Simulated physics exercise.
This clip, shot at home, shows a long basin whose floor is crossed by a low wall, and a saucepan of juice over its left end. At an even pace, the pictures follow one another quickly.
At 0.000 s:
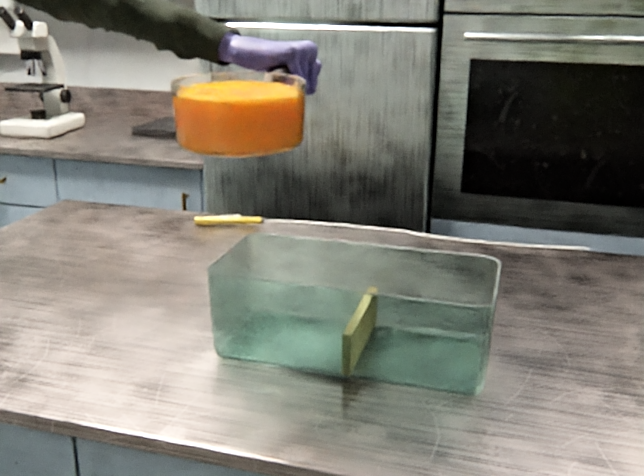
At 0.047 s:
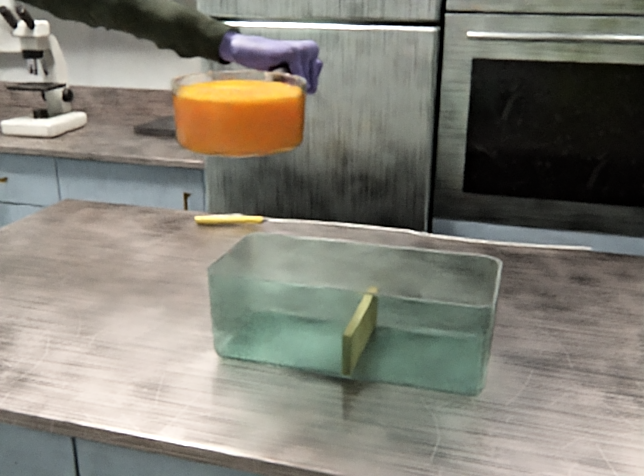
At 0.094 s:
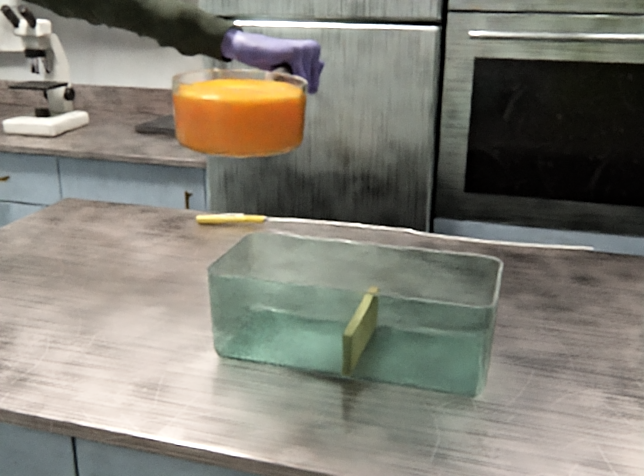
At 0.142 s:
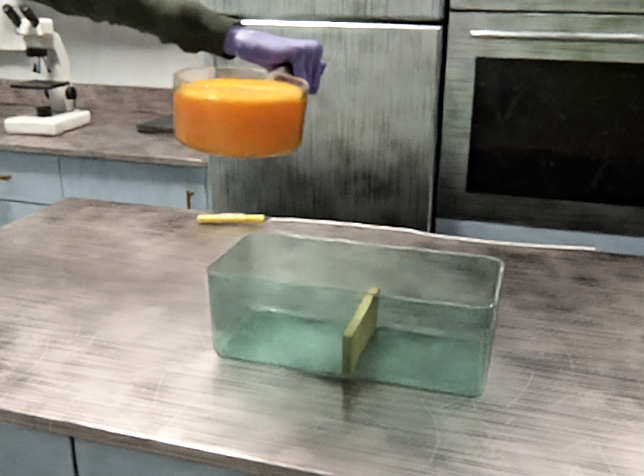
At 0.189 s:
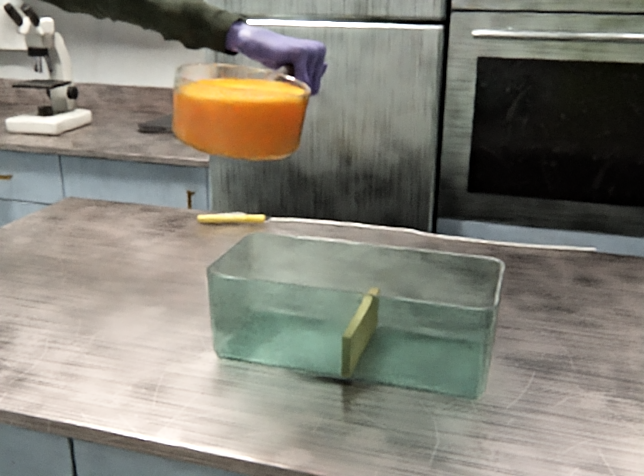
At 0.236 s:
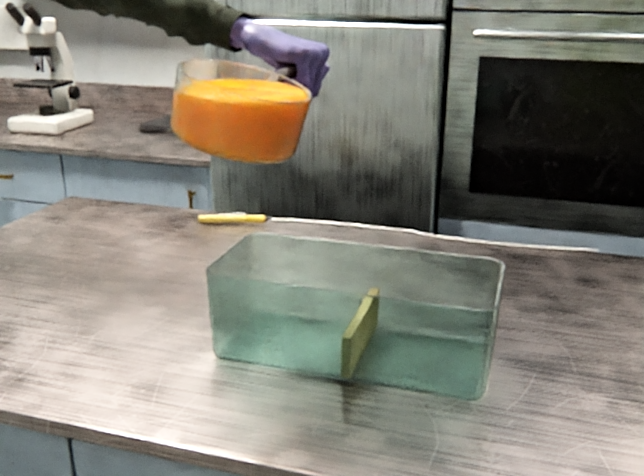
A purple-gloved hand gradually tilts a saucepan of orange juice above a long glass basin.
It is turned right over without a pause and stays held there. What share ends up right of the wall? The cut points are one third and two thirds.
The share right of the wall ends up within a third to two thirds.
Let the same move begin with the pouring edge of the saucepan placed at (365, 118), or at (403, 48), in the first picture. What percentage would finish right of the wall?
Roughly 90 per cent, and 75 per cent.
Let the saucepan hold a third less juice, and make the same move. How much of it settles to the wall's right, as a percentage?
About 25 in a hundred.
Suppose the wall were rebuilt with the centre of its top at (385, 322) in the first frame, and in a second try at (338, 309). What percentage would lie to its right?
20 per cent, then 70 per cent, roughly.
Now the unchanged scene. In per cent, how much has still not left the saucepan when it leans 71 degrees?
50 %.
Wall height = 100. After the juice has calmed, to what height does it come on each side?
Left part: 40 per cent, right part: 40 per cent.
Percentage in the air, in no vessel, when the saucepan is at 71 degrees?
40 %.
A moment on, the saucepan is tipped part way and 49 per cent is still to pour, 4 is left of the wall and 8 right of it.
Next, the saucepan is tipped right over and 9 per cent is still to pour, 32 is left of the wall and 49 right of it.
Then the saucepan is tipped right over and 1 per cent is still to pour, 48 is left of the wall and 49 right of it.
Later the saucepan is tipped right over and 0 per cent is still to pour, 50 is left of the wall and 49 right of it.
In the end 50 per cent lies left of the wall, 49 right of it and 1 outside.
